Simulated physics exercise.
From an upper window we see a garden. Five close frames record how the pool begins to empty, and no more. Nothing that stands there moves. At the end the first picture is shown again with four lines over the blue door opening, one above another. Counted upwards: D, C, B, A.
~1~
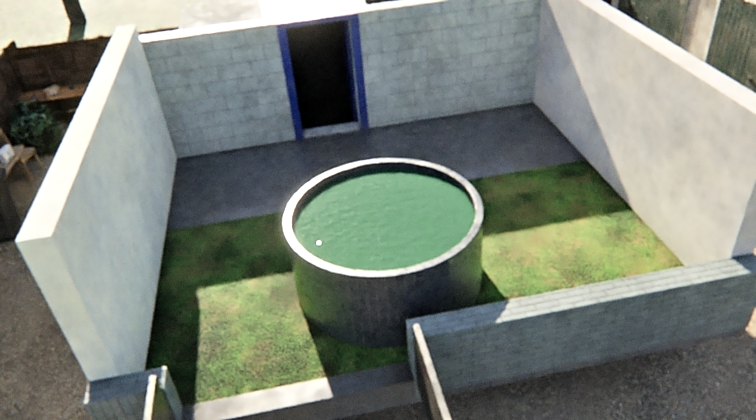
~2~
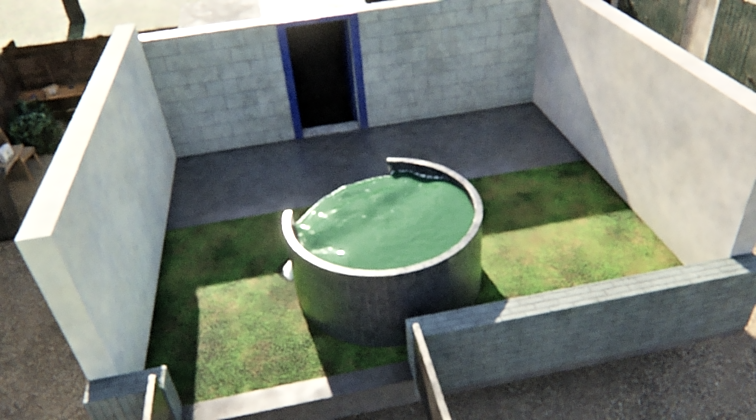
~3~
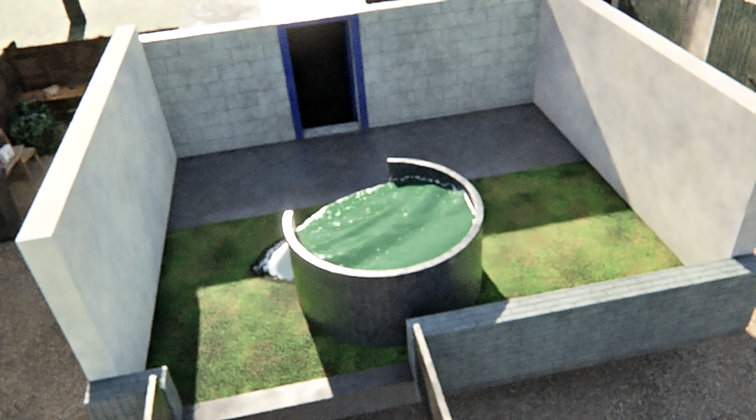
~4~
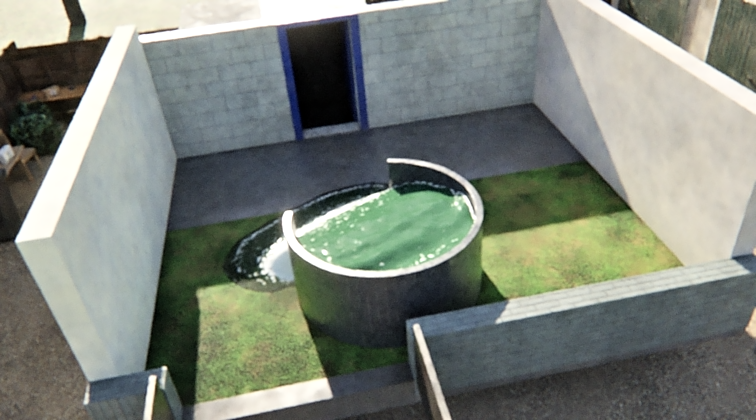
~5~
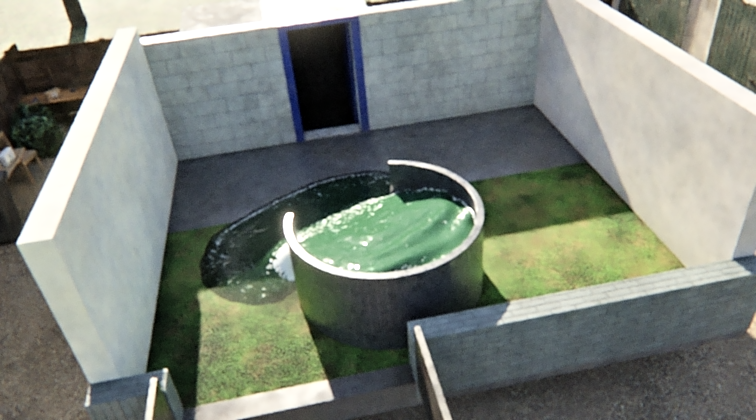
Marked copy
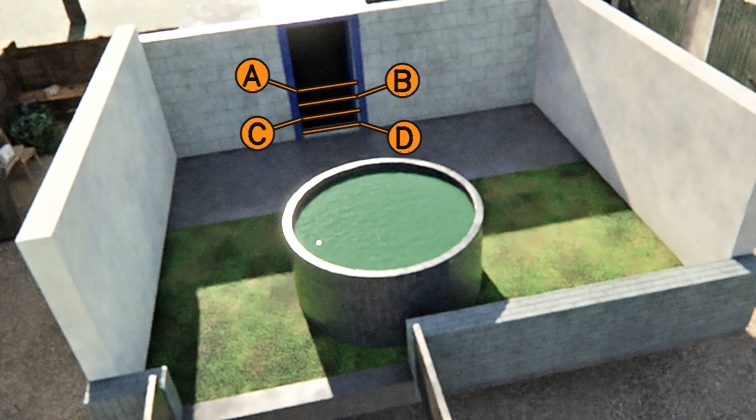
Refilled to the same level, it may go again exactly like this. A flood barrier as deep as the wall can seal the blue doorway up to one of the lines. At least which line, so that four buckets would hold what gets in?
Take C.
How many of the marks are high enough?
Three of them.
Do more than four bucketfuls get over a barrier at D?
Yes, that goes wrong.
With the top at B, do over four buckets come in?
No, not at all.
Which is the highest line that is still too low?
D.
On the marked copy, A at (326, 86); B at (328, 100); C at (330, 114); D at (332, 128); from the bottom up D, C, B, A.
With A, nothing gets over.
With B, nothing gets over.
With C, a splash gets over, under a bucket.
With D, some 20 bucketfuls get in.
